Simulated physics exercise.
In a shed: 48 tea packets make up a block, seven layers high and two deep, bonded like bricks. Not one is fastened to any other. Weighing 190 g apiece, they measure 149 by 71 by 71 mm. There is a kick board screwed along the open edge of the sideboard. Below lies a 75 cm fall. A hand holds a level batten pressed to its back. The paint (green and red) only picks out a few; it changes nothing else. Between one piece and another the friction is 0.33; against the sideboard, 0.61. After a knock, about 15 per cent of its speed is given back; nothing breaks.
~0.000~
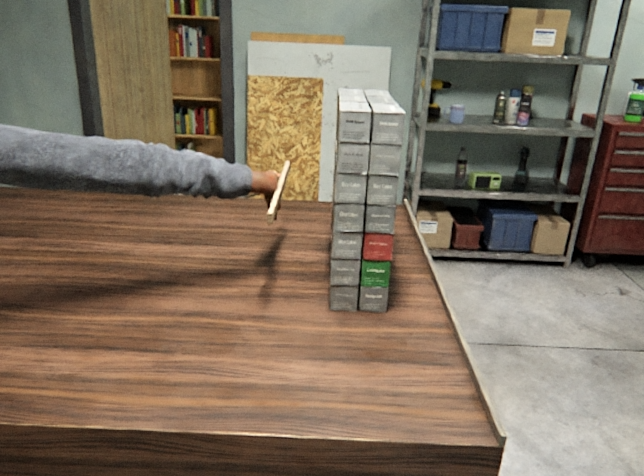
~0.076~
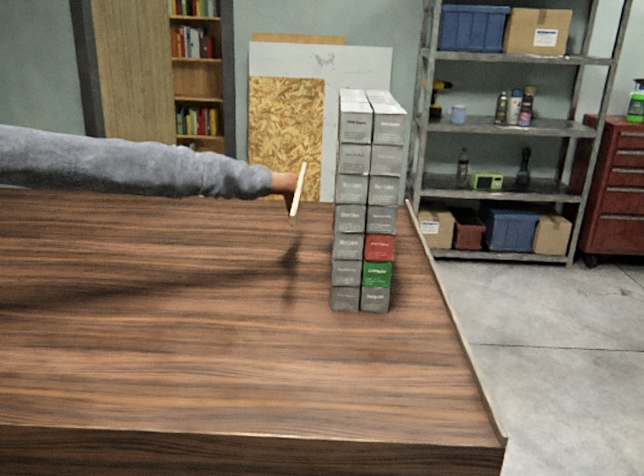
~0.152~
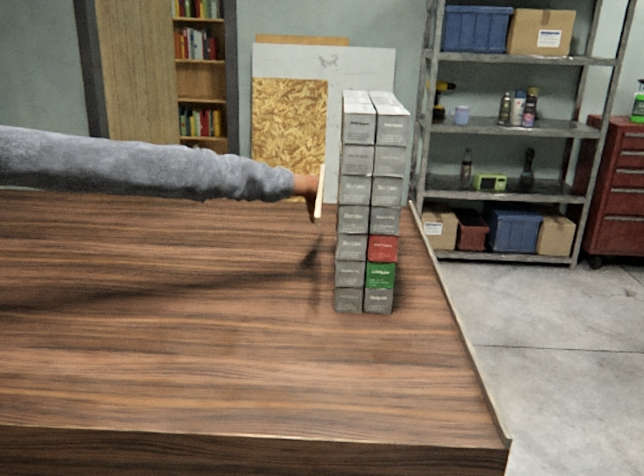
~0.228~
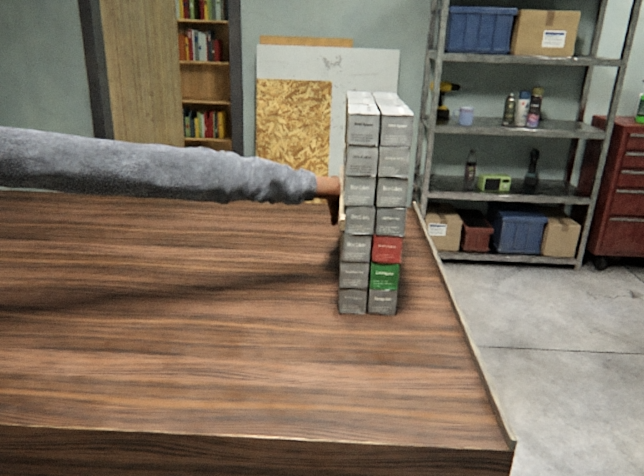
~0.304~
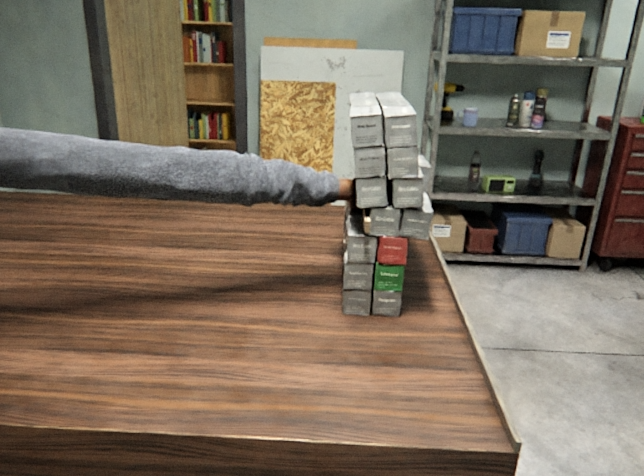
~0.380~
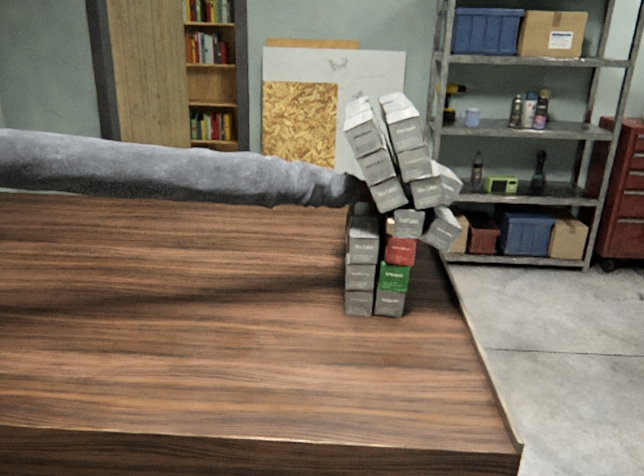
In a workshop, a sleeved arm pushes a pale batten rightward into a stack of grey packets, shifting and tilting the upper layers.
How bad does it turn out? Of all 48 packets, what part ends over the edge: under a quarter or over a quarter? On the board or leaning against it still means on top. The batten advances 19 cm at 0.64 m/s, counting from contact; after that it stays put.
More than a quarter.
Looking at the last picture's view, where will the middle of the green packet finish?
At about (430, 301).
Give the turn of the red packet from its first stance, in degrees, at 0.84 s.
Near 170 degrees from how it began.
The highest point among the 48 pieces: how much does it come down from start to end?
Roughly 21 centimetres.
After 0.54 s, none of the 48 packets over the edge, 38 disturbed; red packet leaning 36°; green packet leaning 35°.
After 0.84 s, 14 of the 48 packets over the edge; red packet upside down; green packet on its side.
By the end (1.3 s), 18 of the 48 packets over the edge; green packet on its side; red packet leaning 33°, 83 cm lower. That is 38 per cent. As the last picture would show them, middles, green packet near (430, 301).
